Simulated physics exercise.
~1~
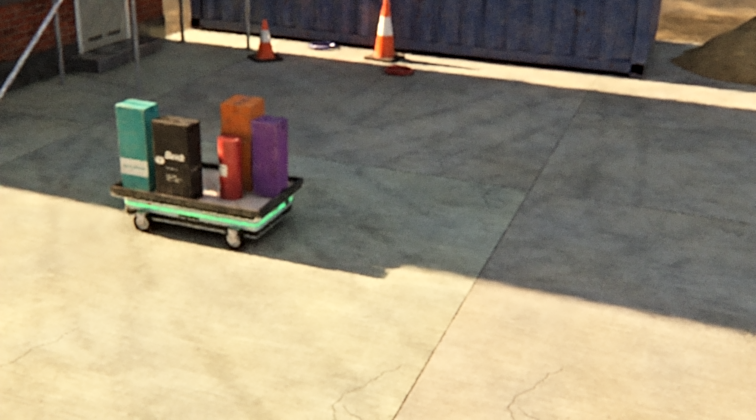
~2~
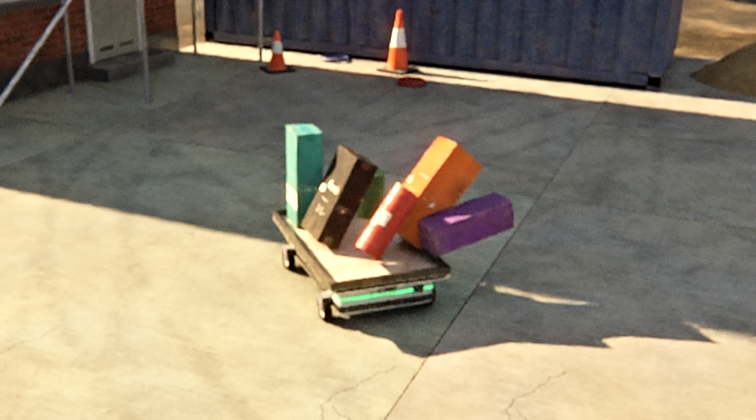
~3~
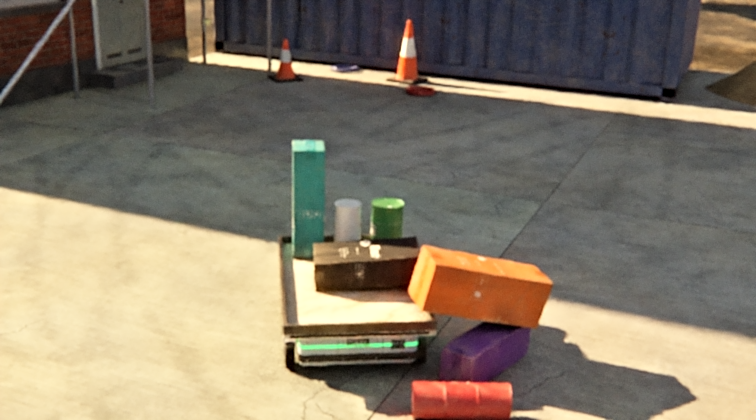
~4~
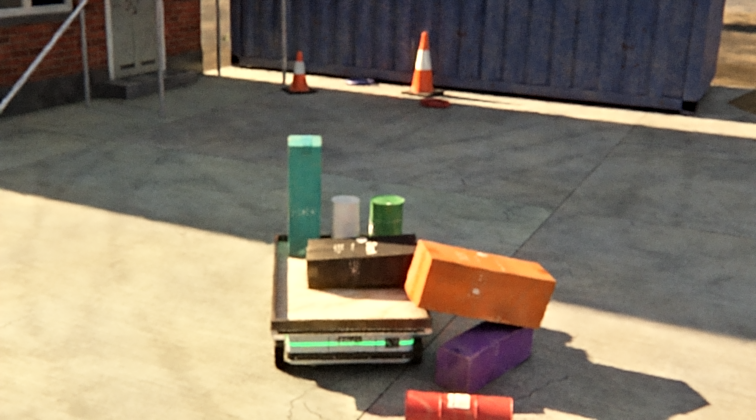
In a paved yard seen from slightly above, with a blue container, traffic cones and a brick wall behind, a low wheeled delivery robot carries upright turquoise, black, orange and purple boxes and a red canister. It moves right and toward the viewer, turning as it goes. The black and orange boxes and red canister lean right while the purple box tips over. The orange and purple boxes and red canister end on the ground at the right, and the black box falls on the deck. The robot stands still, with the turquoise box and the white and green canisters upright aboard.
